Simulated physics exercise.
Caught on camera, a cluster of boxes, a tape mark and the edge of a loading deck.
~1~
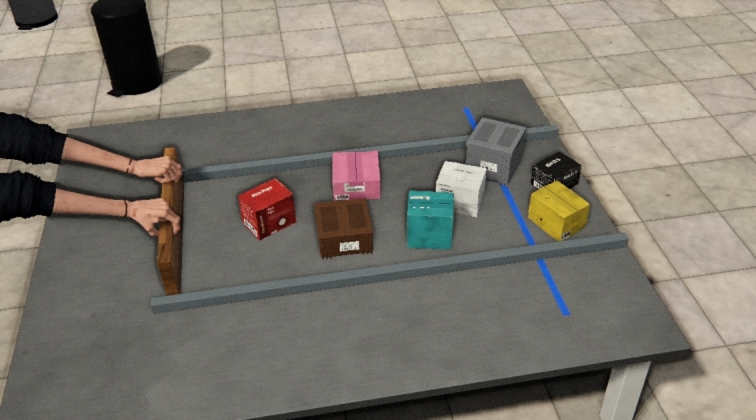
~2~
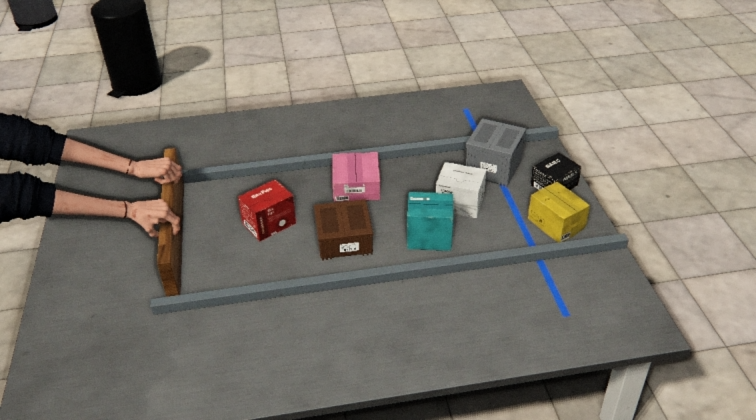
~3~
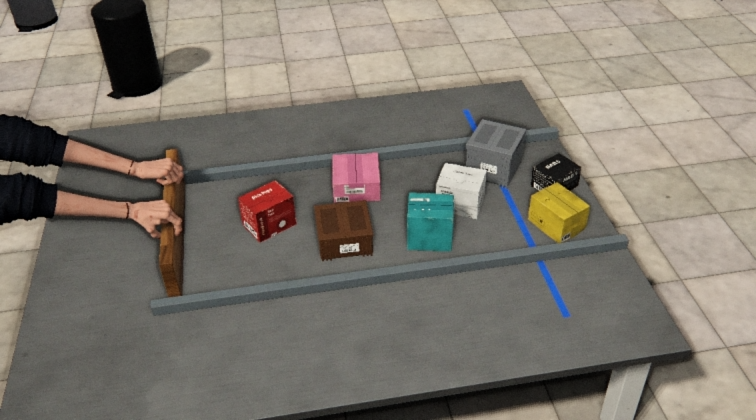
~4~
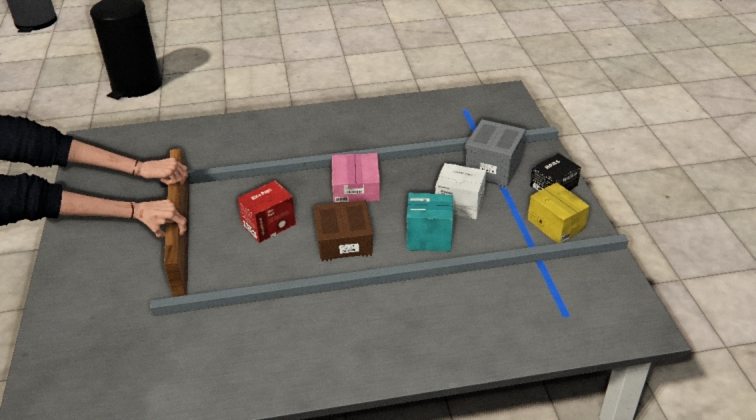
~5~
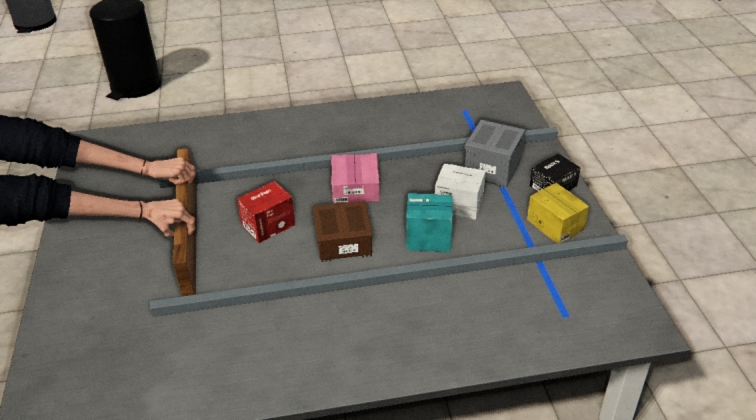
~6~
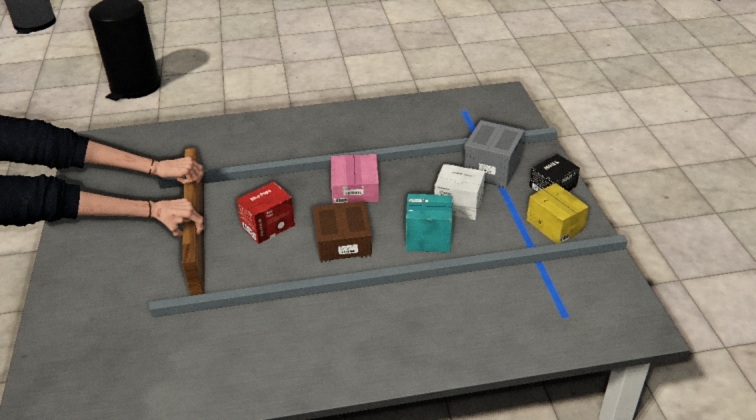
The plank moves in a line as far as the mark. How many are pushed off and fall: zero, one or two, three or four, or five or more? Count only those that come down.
In the end the number that fall off is one or two.
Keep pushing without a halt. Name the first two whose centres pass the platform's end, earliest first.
Earliest first: The black box, then the yellow box.
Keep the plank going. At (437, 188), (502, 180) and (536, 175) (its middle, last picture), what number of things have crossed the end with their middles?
Place by place, 0, 2 and 5.
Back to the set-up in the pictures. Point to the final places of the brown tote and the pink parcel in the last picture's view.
About (542, 205), and the other about (512, 150).
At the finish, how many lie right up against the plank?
In contact: 3.
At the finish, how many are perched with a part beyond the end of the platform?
3 of them.
Soon after, none off yet; black box at rest near (554, 177); yellow box at rest near (557, 214); grey tote at rest near (494, 155).
Then, none off yet; black box moved a little near (560, 177); yellow box moved a little near (577, 214); grey tote moved a little near (512, 153).
By the end, the number that fall off is one or two; fallen, yellow box and black box.
